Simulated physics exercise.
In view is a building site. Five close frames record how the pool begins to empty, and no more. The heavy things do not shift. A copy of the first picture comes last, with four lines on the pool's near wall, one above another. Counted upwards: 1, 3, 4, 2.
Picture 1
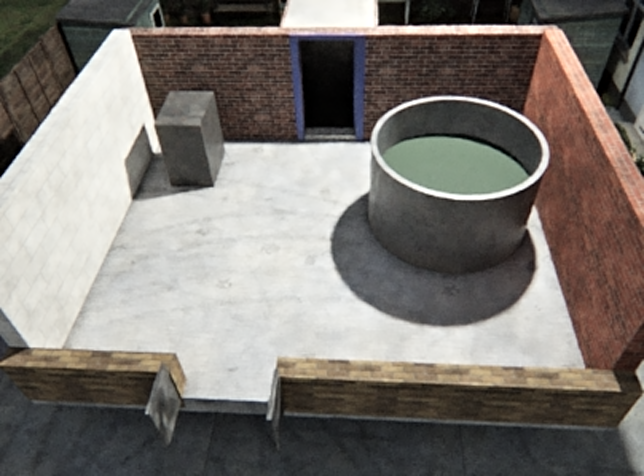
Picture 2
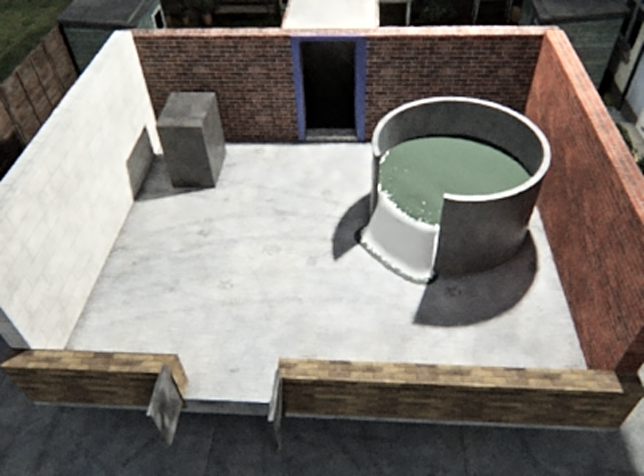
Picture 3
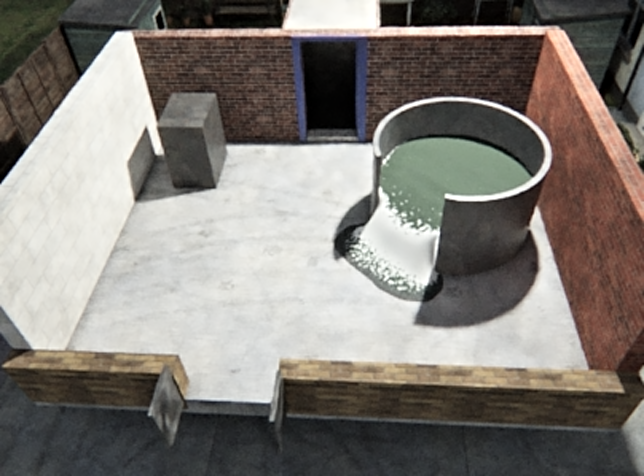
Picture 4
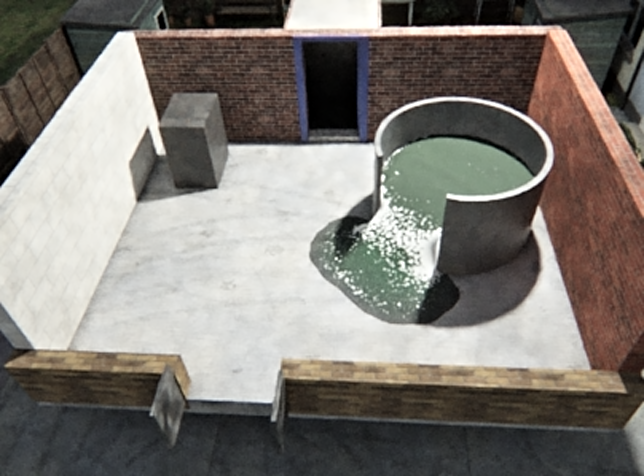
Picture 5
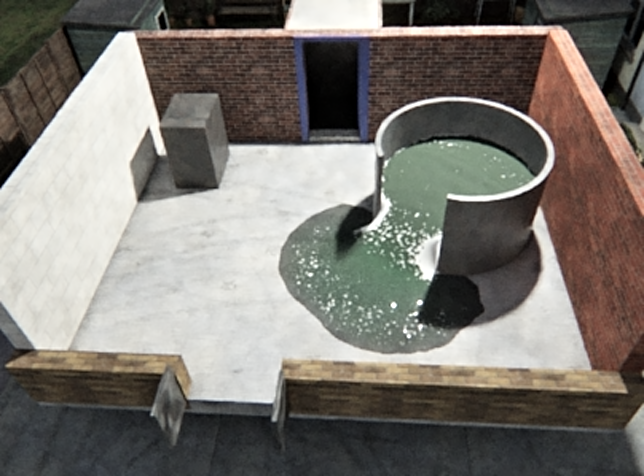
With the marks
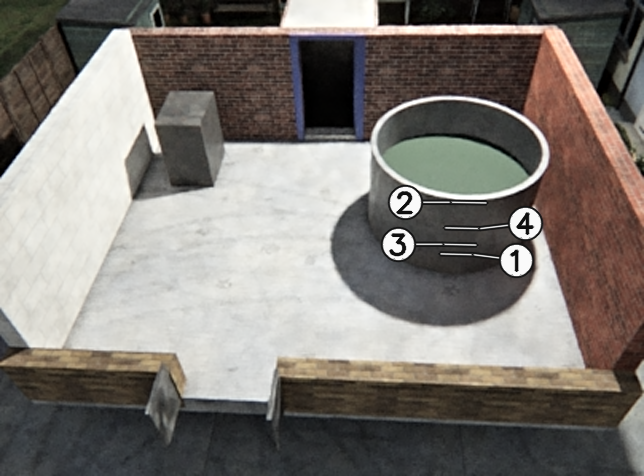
A walled building site with a pale floor is seen from high above its low front wall, which has an open gate. A round grey pool of green water stands at right near a red brick wall, with a blue-framed doorway behind and a grey block at left beside a white wall. The pool's front left side opens and water pours out, foaming, then spreads leftward and forward in a widening green sheet, while the camera stays still.
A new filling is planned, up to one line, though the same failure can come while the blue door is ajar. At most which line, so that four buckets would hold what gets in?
4 will do.
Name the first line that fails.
Line 2.
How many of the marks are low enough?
Three of them.
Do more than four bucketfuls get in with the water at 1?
No, that is safe.
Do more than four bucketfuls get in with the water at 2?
Yes.
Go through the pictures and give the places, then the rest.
Water in the pool at rest, its middle at (452, 176); foot of the blue doorway at (330, 140); open gate at (226, 352), in the first frame.
Front seen at (434, 275), 1 % of the ground wet, in the second frame.
Front seen at (342, 238), 4 % of the ground wet, in the third frame.
Front seen at (317, 259), 8 % of the ground wet, in the fourth frame.
Front seen at (286, 268), 15 % of the ground wet, in the fifth frame.
On the marked copy, 1 at (457, 254); 2 at (468, 202); 3 at (459, 244); 4 at (462, 228); from the bottom up 1, 3, 4, 2.
With 1, nothing gets over.
With 2, about 10 bucketfuls get in.
With 3, nothing gets over.
With 4, a bucket or two gets in.
